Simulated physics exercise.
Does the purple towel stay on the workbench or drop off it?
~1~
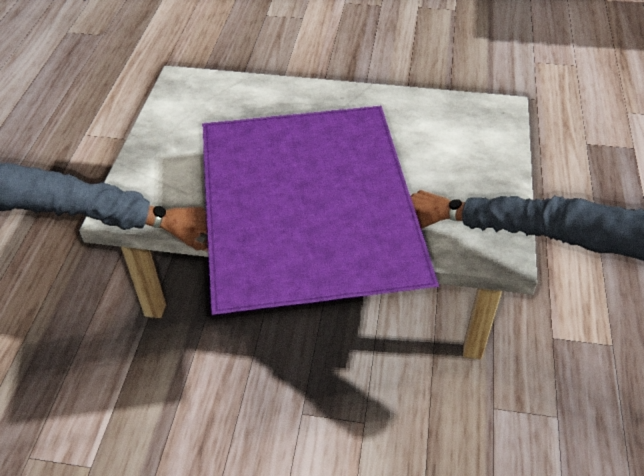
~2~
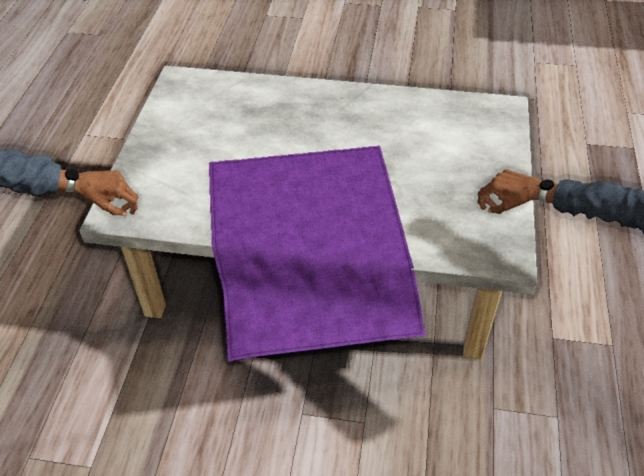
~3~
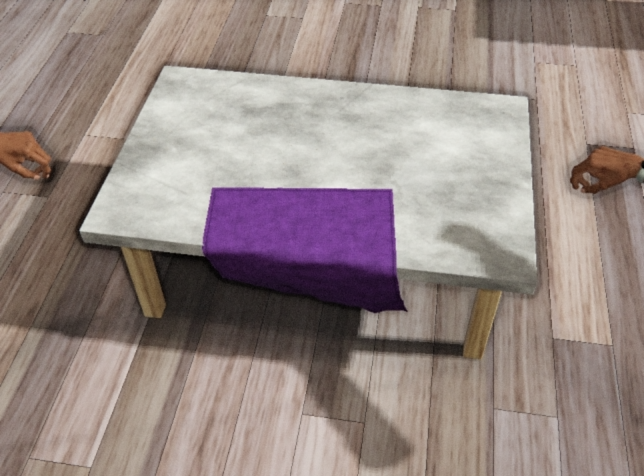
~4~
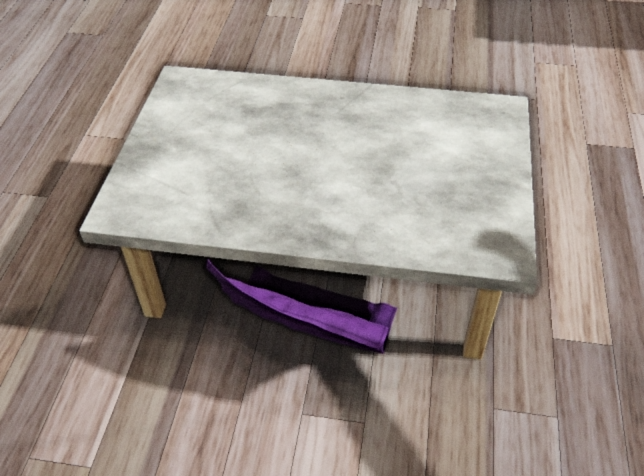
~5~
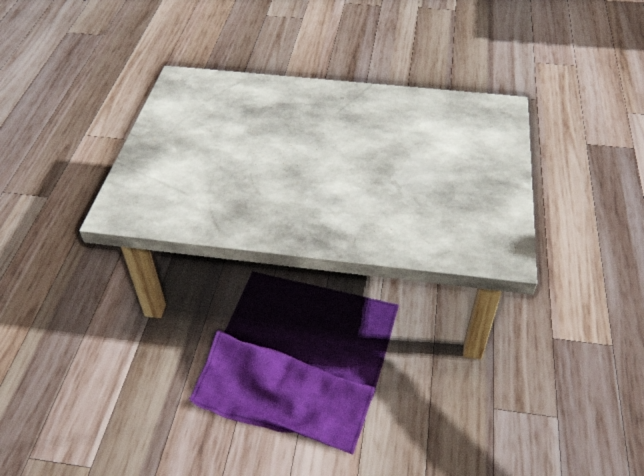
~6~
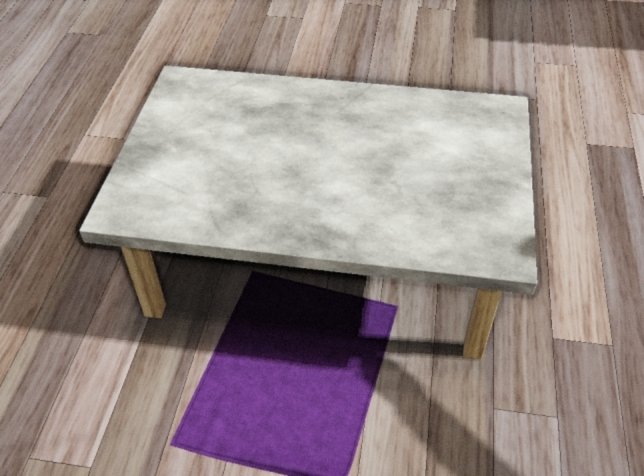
The towel drops off. It slides over the front edge and ends up lying on the floor.
